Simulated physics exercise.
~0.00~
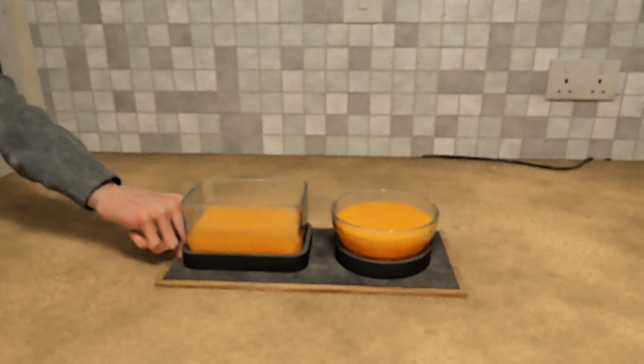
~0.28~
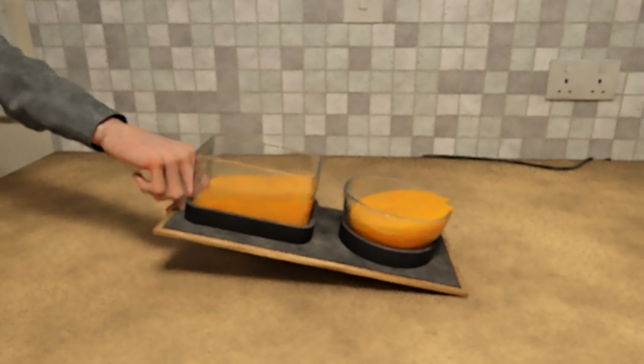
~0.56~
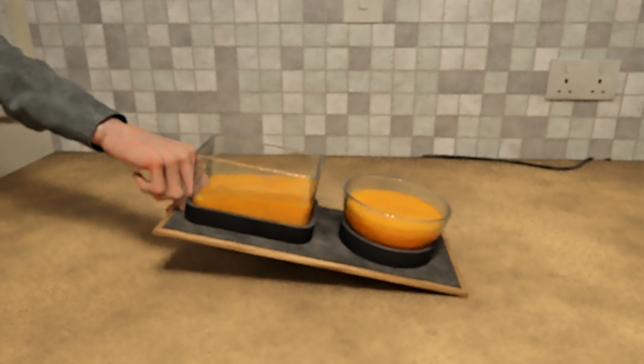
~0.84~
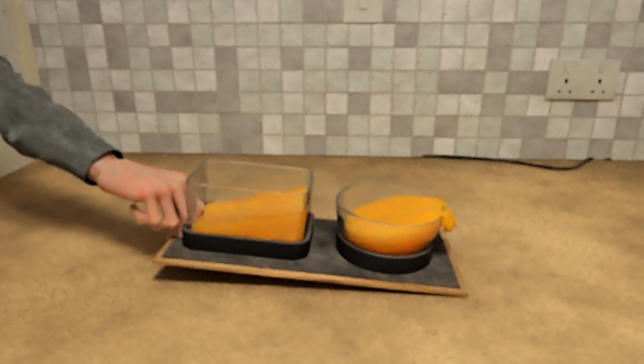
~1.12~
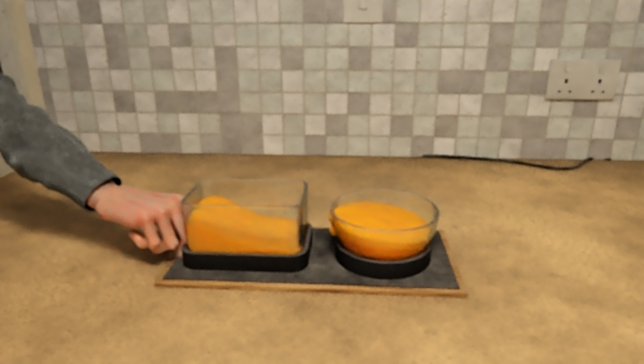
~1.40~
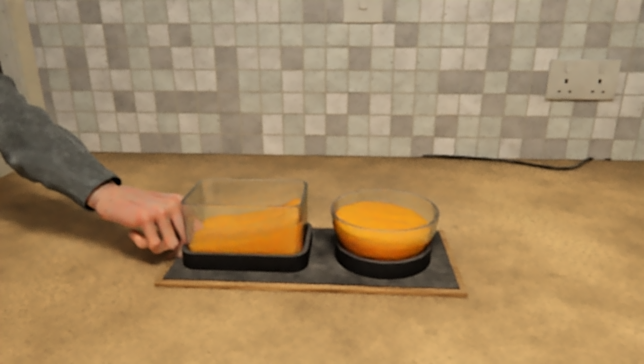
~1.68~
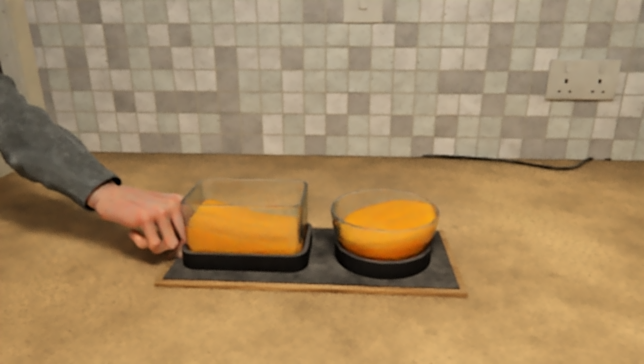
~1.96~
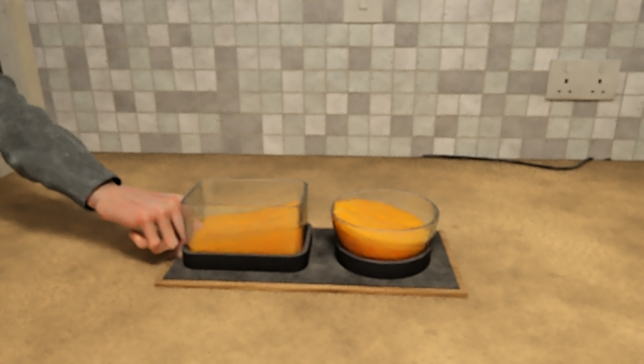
We see a hand lift the left end of a tray holding a rectangular glass tub and a round glass bowl of orange juice, tilting it gently, then lower it flat again; the juice sloshes in both containers and is still slightly uneven at the end.
